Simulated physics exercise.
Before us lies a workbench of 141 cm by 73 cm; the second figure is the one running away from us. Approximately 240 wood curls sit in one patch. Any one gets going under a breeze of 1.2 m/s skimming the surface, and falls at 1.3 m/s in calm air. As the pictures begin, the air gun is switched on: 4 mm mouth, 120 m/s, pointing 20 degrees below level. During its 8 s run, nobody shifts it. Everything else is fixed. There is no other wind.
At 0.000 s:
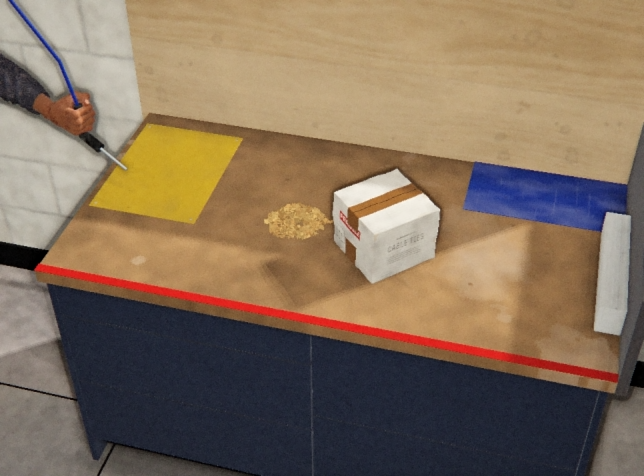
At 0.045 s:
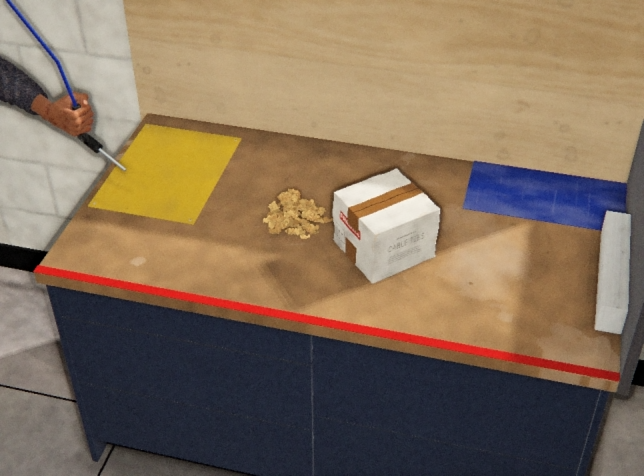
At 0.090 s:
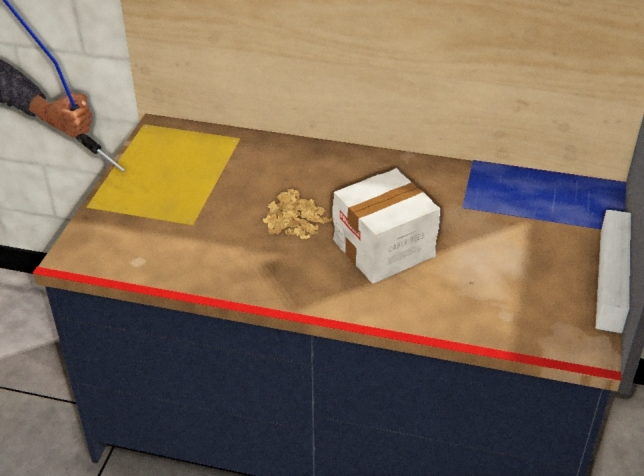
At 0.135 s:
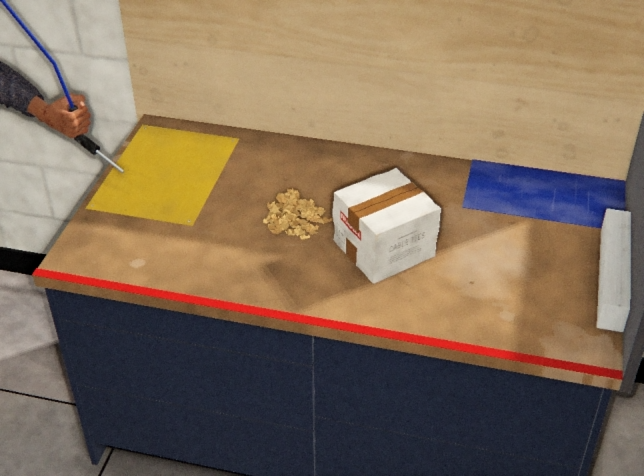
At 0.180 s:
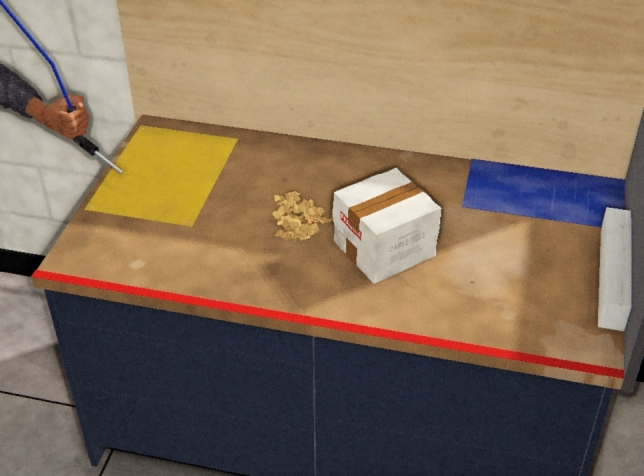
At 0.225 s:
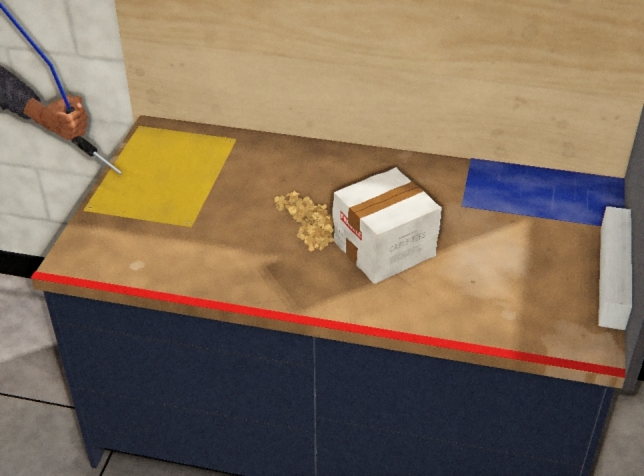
In this clip, a hand at the left holds an air gun still over a yellow sheet on a workbench, while a small pile of wood curls barely changes at first, then shifts slightly right toward a stationary white box.
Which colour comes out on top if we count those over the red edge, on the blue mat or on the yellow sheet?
Blue.
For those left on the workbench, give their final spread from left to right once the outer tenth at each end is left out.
Looks like some 60 cm to me.
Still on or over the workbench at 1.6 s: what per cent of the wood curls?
About 90 per cent remain.
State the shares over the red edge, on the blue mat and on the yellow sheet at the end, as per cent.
I'd estimate around 15 per cent at red, 60 per cent at blue and 0 per cent at yellow.
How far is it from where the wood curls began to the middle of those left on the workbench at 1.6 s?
About 45 cm.
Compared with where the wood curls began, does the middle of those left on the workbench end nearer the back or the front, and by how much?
To the back, by about 25 cm.
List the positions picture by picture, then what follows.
The middle of the wood curls is near (294, 220), none has stirred yet and the mouth of the air gun is at (127, 170), in the first picture.
The middle of the wood curls is near (295, 210), none has stirred yet, the yellow sheet is centred on (168, 171), the blue mat is centred on (546, 196) and the red edge is centred on (309, 324), in the second picture.
The middle of the wood curls is near (295, 210), none has stirred yet, the top of a box is at (386, 199) and the top of a plank is at (617, 256), in the third picture.
The middle of the wood curls is near (295, 211) and about 1 % have left their places, in the fourth picture.
The middle of the wood curls is near (300, 219), the farthest in sight from the air gun is at (328, 221) and about 20 % have left their places, in the fifth picture.
The middle of the wood curls is near (317, 218), the farthest in sight from the air gun is at (330, 240) and about 65 % have left their places, in the sixth picture.
After 1.6 s the count stands so, 0 % are on the yellow sheet, 38 % on the blue mat and 14 % over the red edge; the middle of those still in play is near (460, 210).
After 2.6 s the count stands so, 0 % are on the yellow sheet, 47 % on the blue mat and 14 % over the red edge; the middle of those still in play is near (514, 201).
After 4.4 s the count stands so, 0 % are on the yellow sheet, 52 % on the blue mat and 14 % over the red edge; the middle of those still in play is near (544, 203).
After 8.0 s, at the end, 0 % are on the yellow sheet, 60 % on the blue mat and 14 % over the red edge; the middle of those still in play is near (566, 202).
